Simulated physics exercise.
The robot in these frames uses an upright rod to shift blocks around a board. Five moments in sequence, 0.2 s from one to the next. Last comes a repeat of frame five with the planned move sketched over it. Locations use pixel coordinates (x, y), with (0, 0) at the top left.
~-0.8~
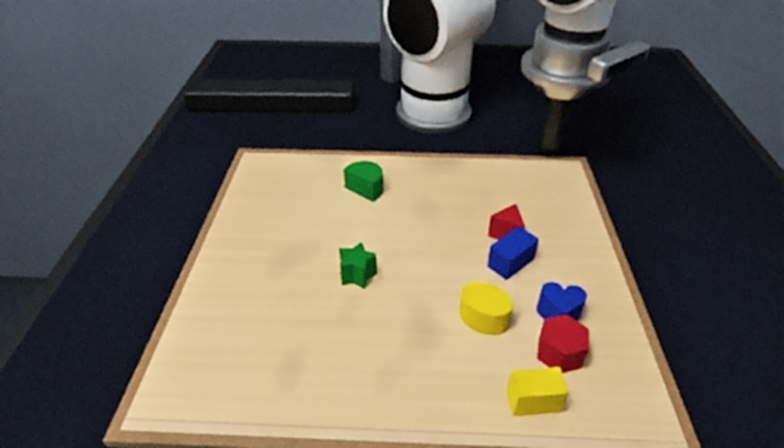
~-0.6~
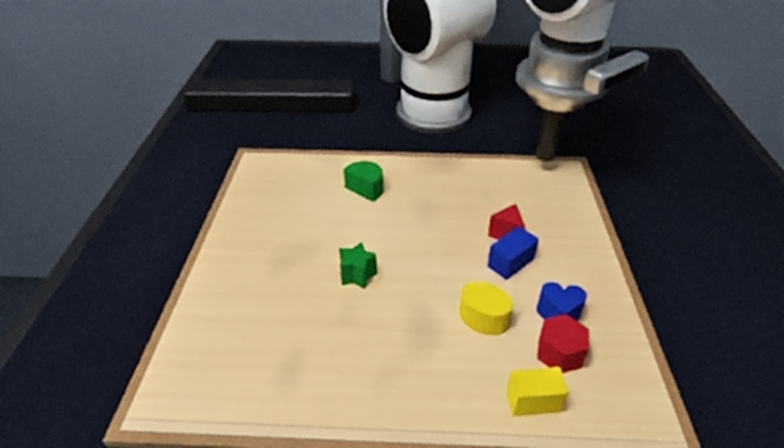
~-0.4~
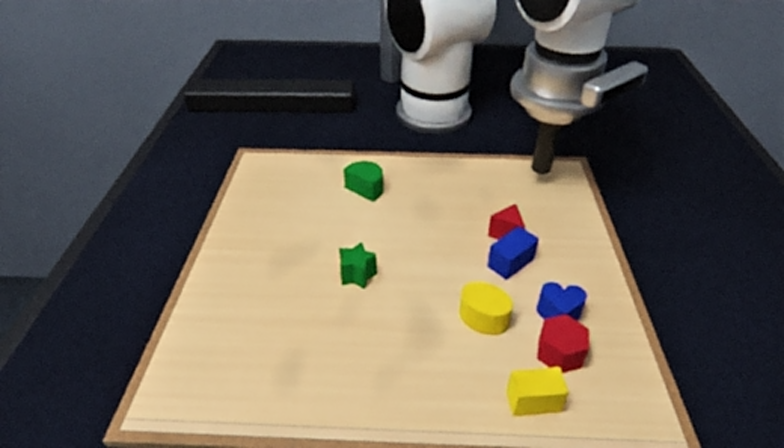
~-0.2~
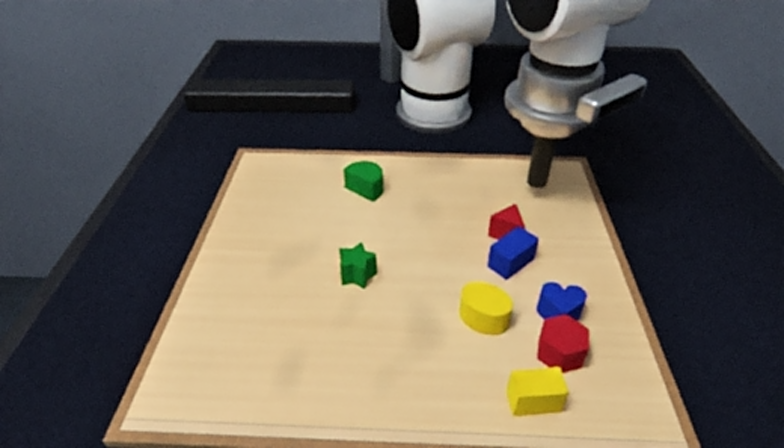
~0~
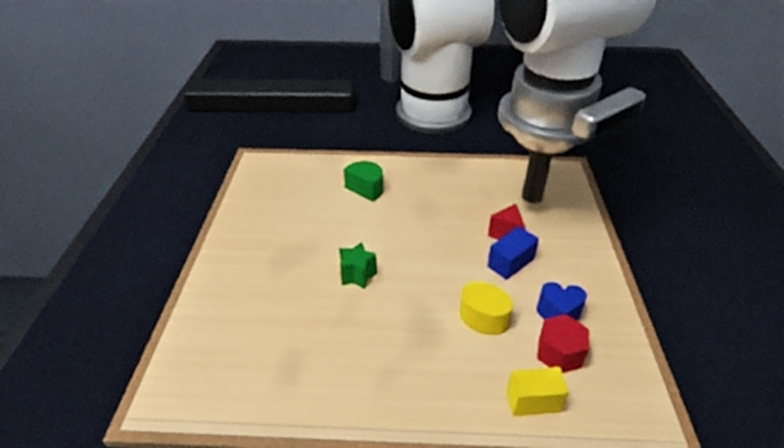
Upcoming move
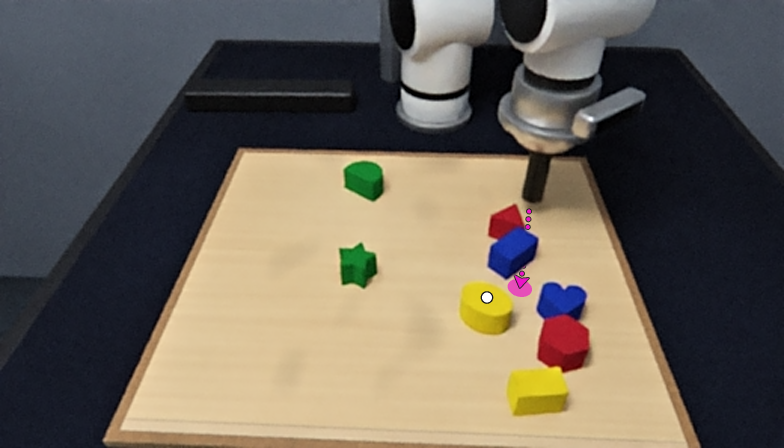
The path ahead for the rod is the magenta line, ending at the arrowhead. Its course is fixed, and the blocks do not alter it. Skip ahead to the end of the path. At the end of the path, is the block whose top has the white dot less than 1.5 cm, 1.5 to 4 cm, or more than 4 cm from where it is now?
Answer: Less than 1.5 cm.
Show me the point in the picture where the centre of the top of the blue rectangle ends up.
At roughly (487, 272).
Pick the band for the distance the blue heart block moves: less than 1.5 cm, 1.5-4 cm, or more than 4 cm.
Short of 1.5 cm.
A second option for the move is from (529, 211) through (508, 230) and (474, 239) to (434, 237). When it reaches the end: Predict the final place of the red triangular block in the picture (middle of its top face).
Top centre: (479, 235).
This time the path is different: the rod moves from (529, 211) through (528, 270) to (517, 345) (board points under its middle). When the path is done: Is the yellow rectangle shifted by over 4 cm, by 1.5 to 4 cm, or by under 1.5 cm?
Travel: Within 1.5 cm.
The drawn path runs straight from (529, 211) to (520, 288); the dot is on the yellow elliptical block.
What follows on the original path. One third of the way, rod (530, 221); nothing pushed yet.
Two thirds of the way, rod (527, 246); red triangular block (505, 216); blue rectangle (505, 255).
At the end, rod (523, 273); yellow elliptical block not moved; red triangular block (505, 216); blue rectangle (487, 272), turned 45° clockwise; blue heart block not moved.
